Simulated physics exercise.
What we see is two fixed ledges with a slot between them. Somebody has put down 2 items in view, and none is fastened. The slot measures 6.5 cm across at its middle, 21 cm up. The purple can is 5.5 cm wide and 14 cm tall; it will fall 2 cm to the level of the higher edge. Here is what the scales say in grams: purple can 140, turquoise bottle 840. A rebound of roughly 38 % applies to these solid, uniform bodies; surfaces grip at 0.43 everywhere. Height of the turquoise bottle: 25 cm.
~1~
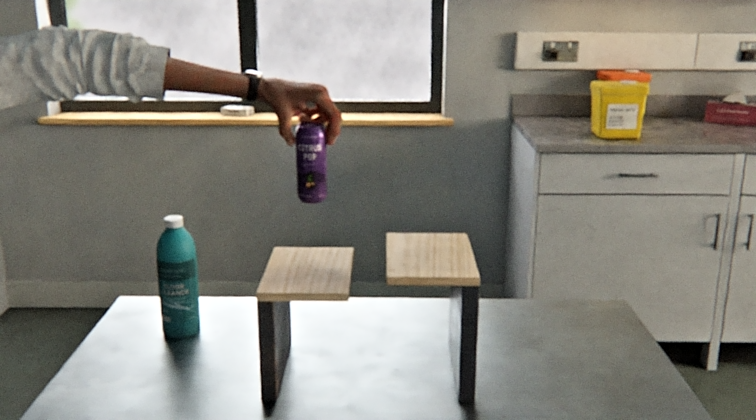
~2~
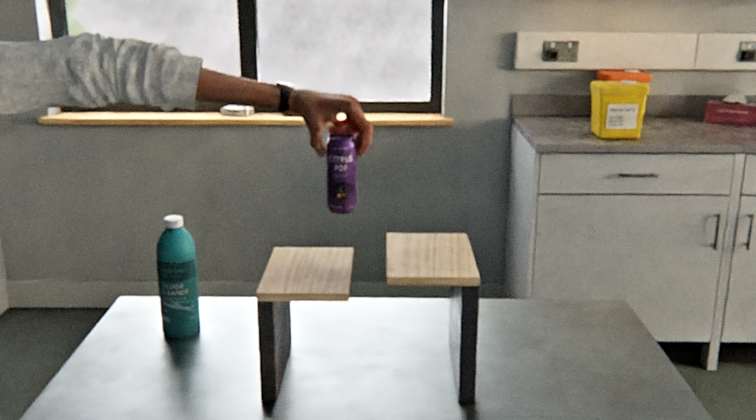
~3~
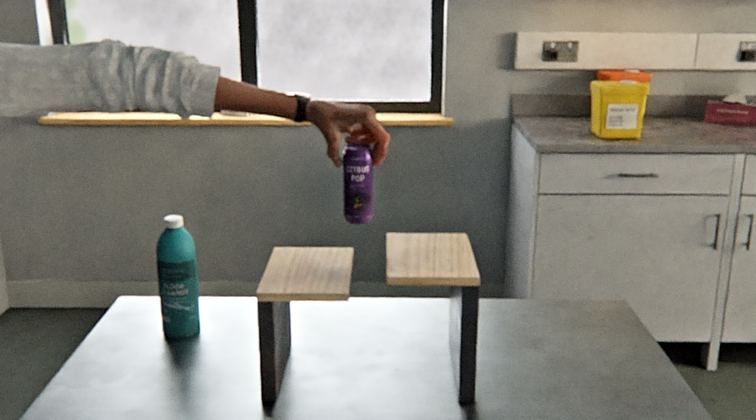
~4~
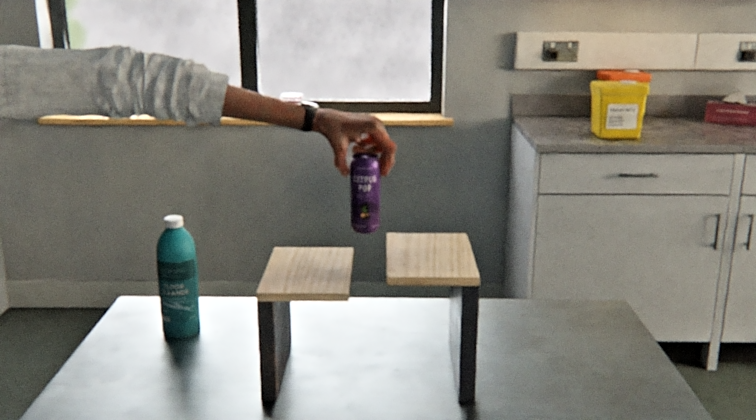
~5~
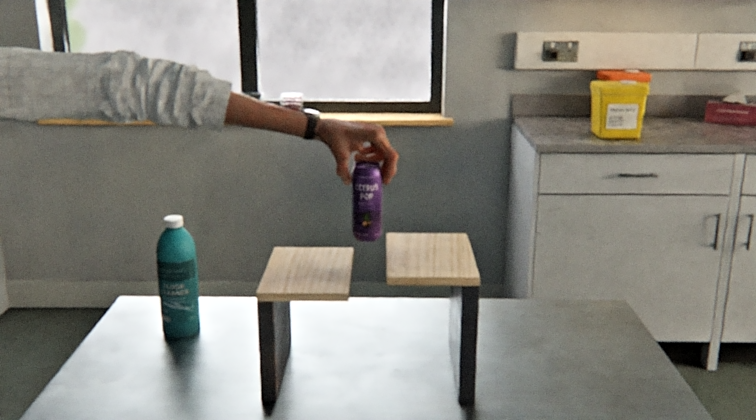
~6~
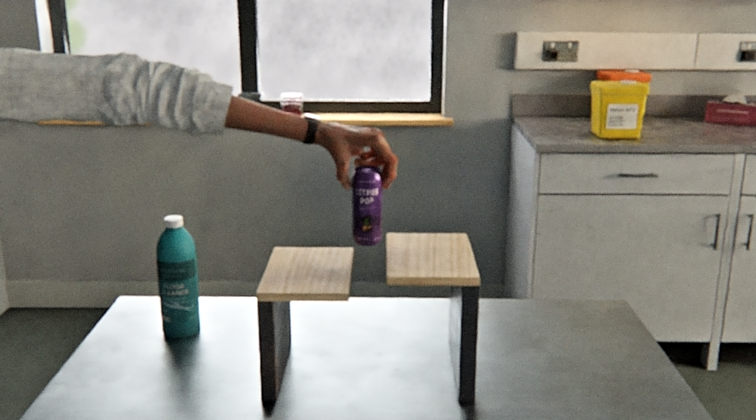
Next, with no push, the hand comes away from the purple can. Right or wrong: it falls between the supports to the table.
Right.
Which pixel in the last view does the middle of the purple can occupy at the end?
It comes to rest around (367, 337).
Then, 0.20 s later than the last frame, purple can 5 cm from its spot near (367, 232).
Then, 0.30 s later than the last frame, purple can 20 cm from its spot near (367, 306).
Then, 0.50 s later than the last frame, purple can 24 cm from its spot near (367, 329).
When it is over, not toppled but over 4 cm from the start, purple can; turquoise bottle within 4 cm of the start. End places, in pixels of the last picture, purple can near (367, 337). The can goes down the gap.
